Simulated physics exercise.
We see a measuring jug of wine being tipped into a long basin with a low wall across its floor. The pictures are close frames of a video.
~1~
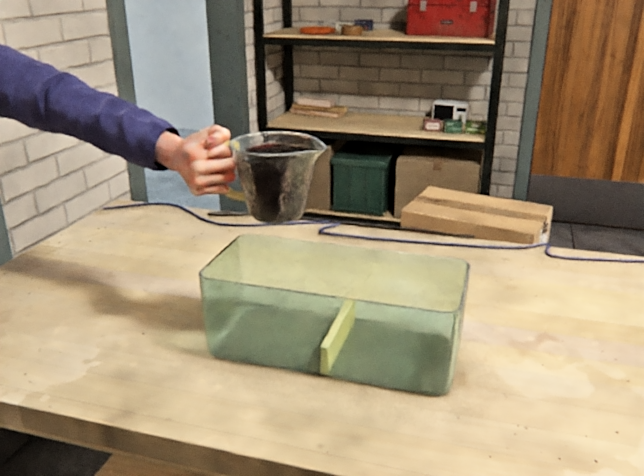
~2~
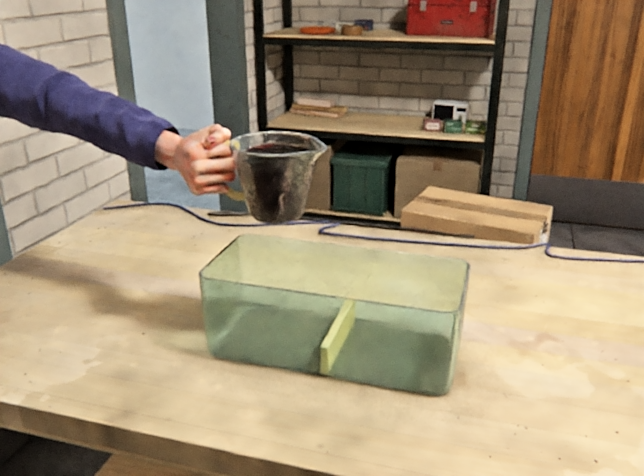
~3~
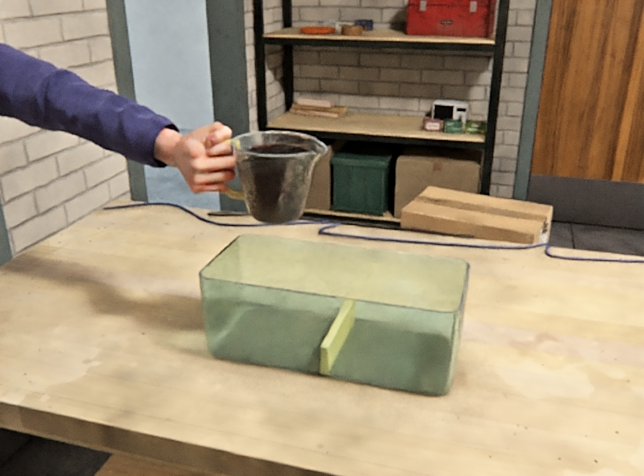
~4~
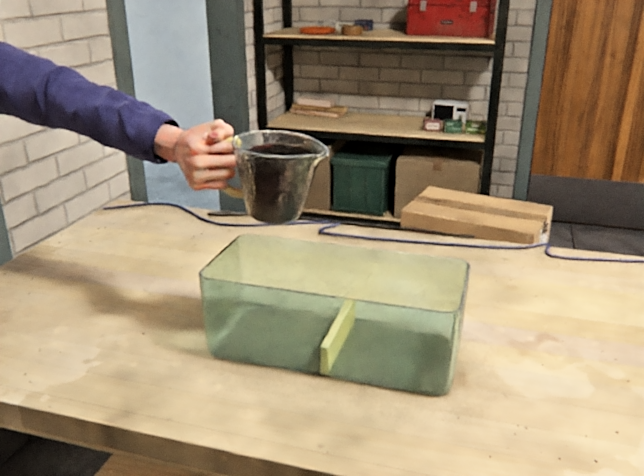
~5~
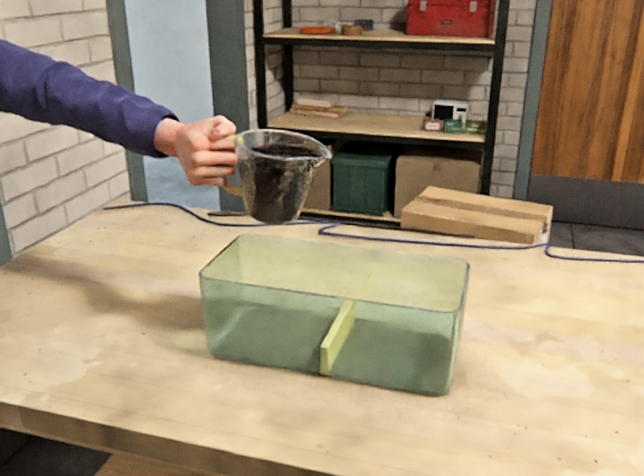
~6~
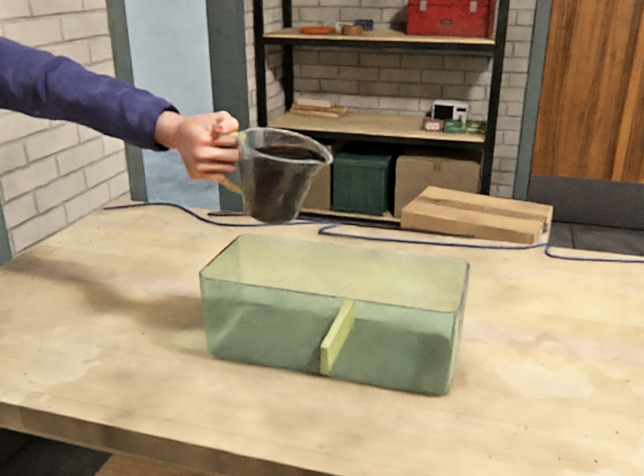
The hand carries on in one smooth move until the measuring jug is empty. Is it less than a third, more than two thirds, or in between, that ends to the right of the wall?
The share right of the wall is above two thirds.
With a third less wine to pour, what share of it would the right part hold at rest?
It comes to 85 per cent or so.
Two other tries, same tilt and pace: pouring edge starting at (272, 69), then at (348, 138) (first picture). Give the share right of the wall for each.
In turn 45 and 95 in a hundred.
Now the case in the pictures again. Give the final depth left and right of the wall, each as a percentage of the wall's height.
Some 0 per cent left and 50 right.
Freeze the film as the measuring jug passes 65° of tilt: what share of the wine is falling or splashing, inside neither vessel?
About 20 per cent.
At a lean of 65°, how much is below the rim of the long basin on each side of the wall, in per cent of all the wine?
Left: 0 %. Right: 15 %.
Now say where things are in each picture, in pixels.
In the first frame, tilt 0°; pouring edge (326, 148); surface from (241, 150) to (315, 156); the long basin's rim runs from (220, 255) to (465, 287); the wall's top is at (339, 321).
In the second frame, tilt 1°; pouring edge (326, 149); surface from (240, 150) to (315, 157).
In the third frame, tilt 2°; pouring edge (327, 150); surface from (241, 151) to (316, 157).
In the fourth frame, tilt 4°; pouring edge (329, 153); surface from (243, 151) to (318, 158).
In the fifth frame, tilt 8°; pouring edge (330, 156); surface from (244, 151) to (320, 158).
In the sixth frame, tilt 12°; pouring edge (332, 161); surface from (246, 151) to (325, 160).
A moment on, the measuring jug is tipped part way and 63 per cent is still to pour, 0 is left of the wall and 17 right of it.
Next, the measuring jug is tipped right over and 7 per cent is still to pour, 5 is left of the wall and 81 right of it.
Then the measuring jug is tipped right over and 0 per cent is still to pour, 9 is left of the wall and 90 right of it.
Later the measuring jug is tipped right over and 0 per cent is still to pour, 9 is left of the wall and 90 right of it.
Finally, 9 per cent lies left of the wall, 90 right of it and 1 outside.
